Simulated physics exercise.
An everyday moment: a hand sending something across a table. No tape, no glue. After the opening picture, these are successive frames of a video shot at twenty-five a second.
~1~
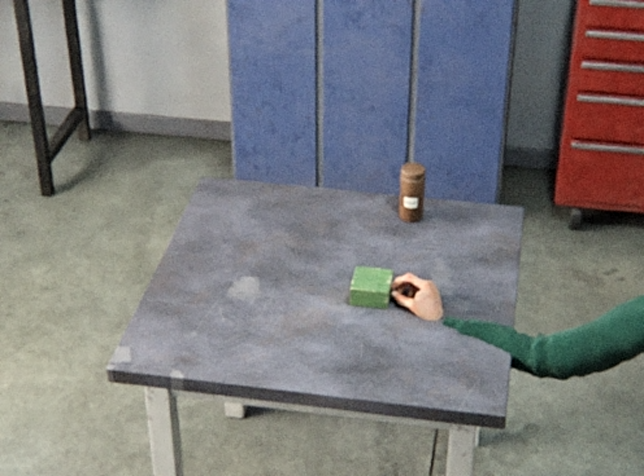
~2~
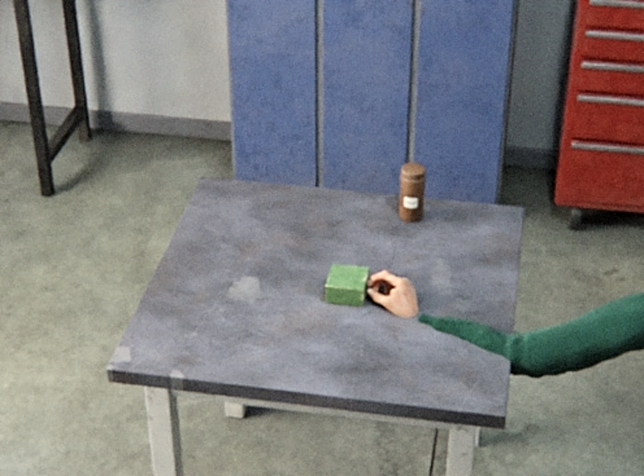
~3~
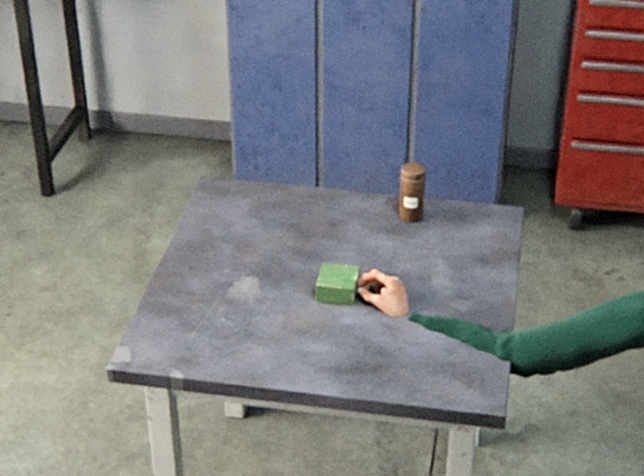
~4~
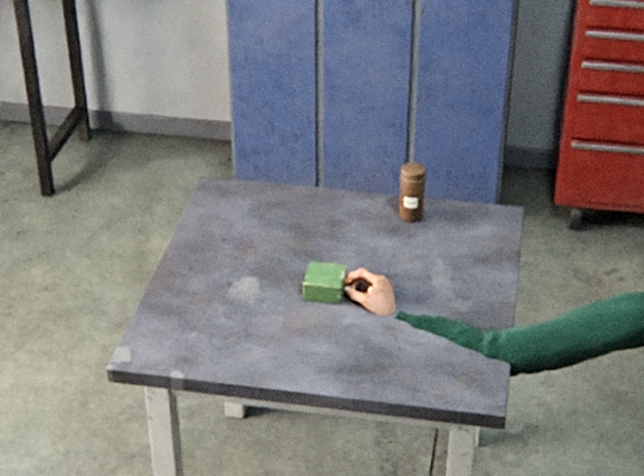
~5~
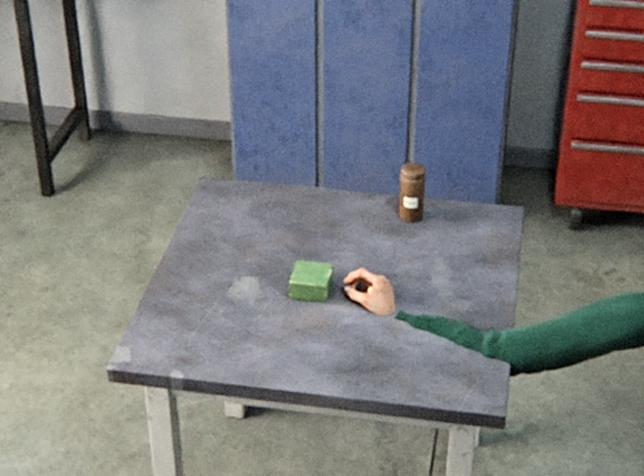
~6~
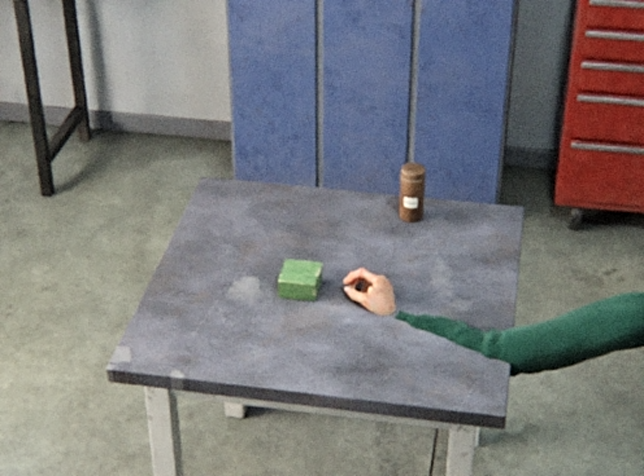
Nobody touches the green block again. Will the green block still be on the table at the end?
The green block remains on top.
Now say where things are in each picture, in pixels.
In the first picture, under the hand; green block (372, 288).
In the second picture, under the hand; green block (348, 285).
In the third picture, under the hand; green block (338, 284).
In the fourth picture, green block (325, 283).
In the fifth picture, green block (312, 281) moved a little.
In the sixth picture, green block (300, 280) moved about its own width.
Then, 0.10 s later than the last frame, green block moved about its own width near (283, 278).
Then, 0.40 s later than the last frame, green block moved about its own width near (280, 278).
When it is over, moved from the start, green block. End places, in pixels of the last picture, green block near (280, 278).
